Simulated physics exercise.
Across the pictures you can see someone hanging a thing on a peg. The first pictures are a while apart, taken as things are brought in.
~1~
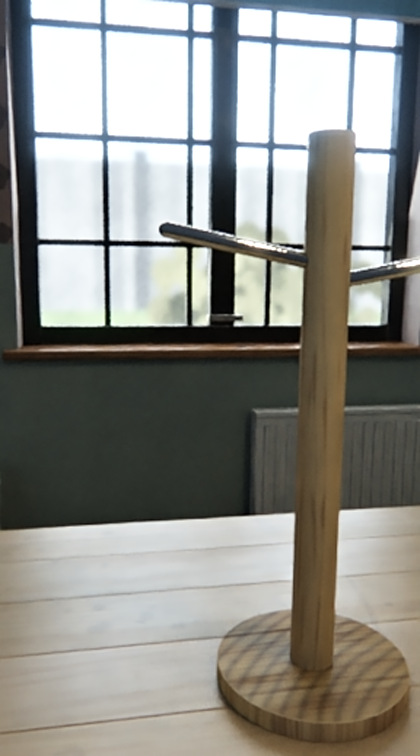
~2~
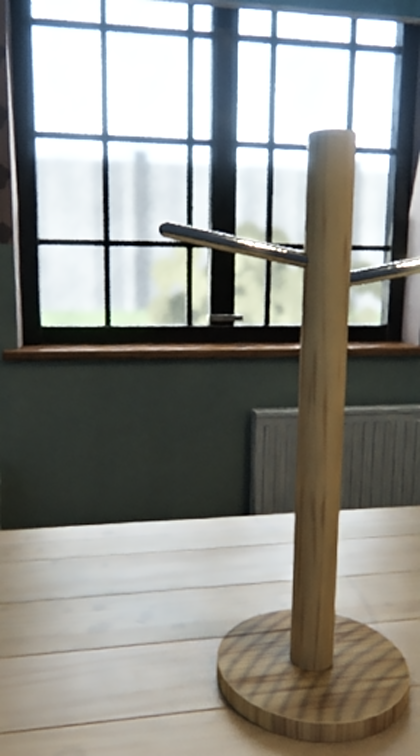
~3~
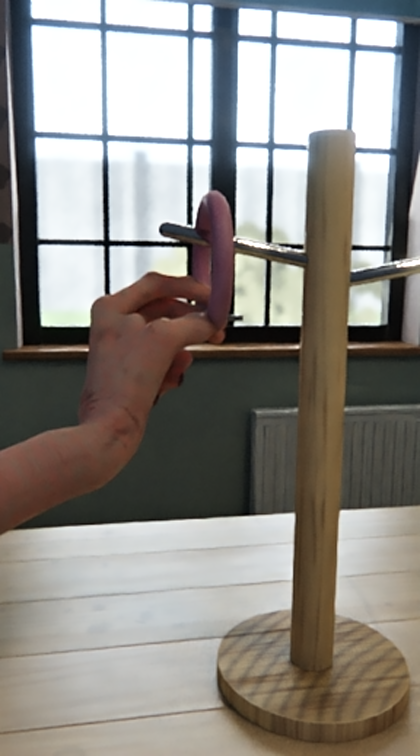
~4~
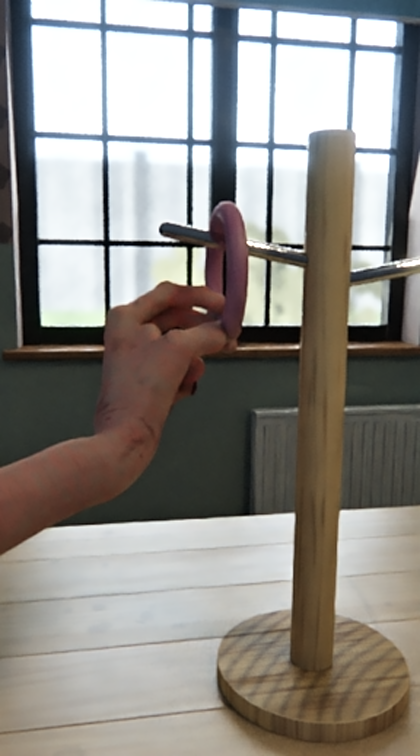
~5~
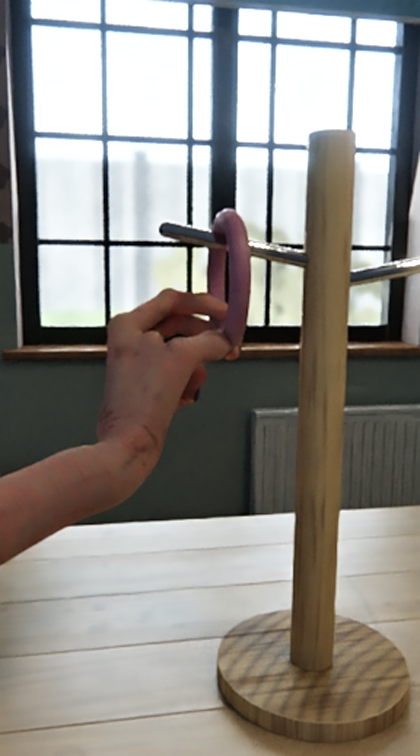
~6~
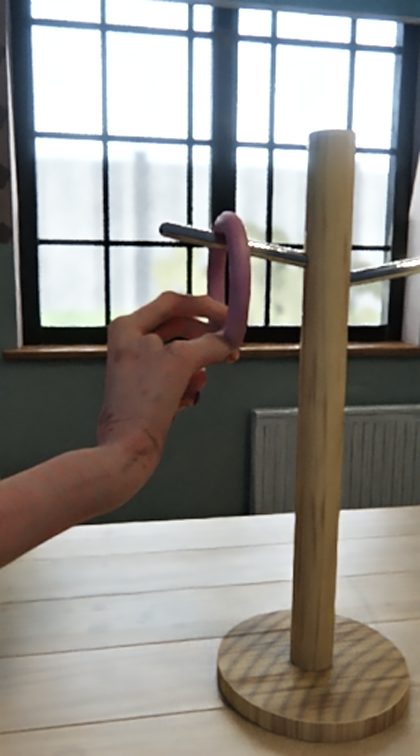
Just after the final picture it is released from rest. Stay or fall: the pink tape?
It ends up suspended.
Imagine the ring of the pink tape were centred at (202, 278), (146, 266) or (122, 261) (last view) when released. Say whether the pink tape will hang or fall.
In order: Stays put; tumbles; tumbles.
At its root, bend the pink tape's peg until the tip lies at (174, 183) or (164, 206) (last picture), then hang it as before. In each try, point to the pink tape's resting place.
Close to (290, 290) and (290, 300).
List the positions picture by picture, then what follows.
In the first picture, peg stand (313, 423).
In the second picture, peg stand (313, 423).
In the third picture, still on the way; pink tape (211, 263); peg stand (313, 423).
In the fourth picture, still on the way; pink tape (224, 273); peg stand (313, 423).
In the fifth picture, still on the way; pink tape (227, 281); peg stand (313, 423).
In the sixth picture, in place, still held; pink tape (227, 284); peg stand (313, 423).
Then, 0.34 s past the last view, pink tape at rest near (232, 287).
Finally, the pink tape hangs there, near (263, 292).
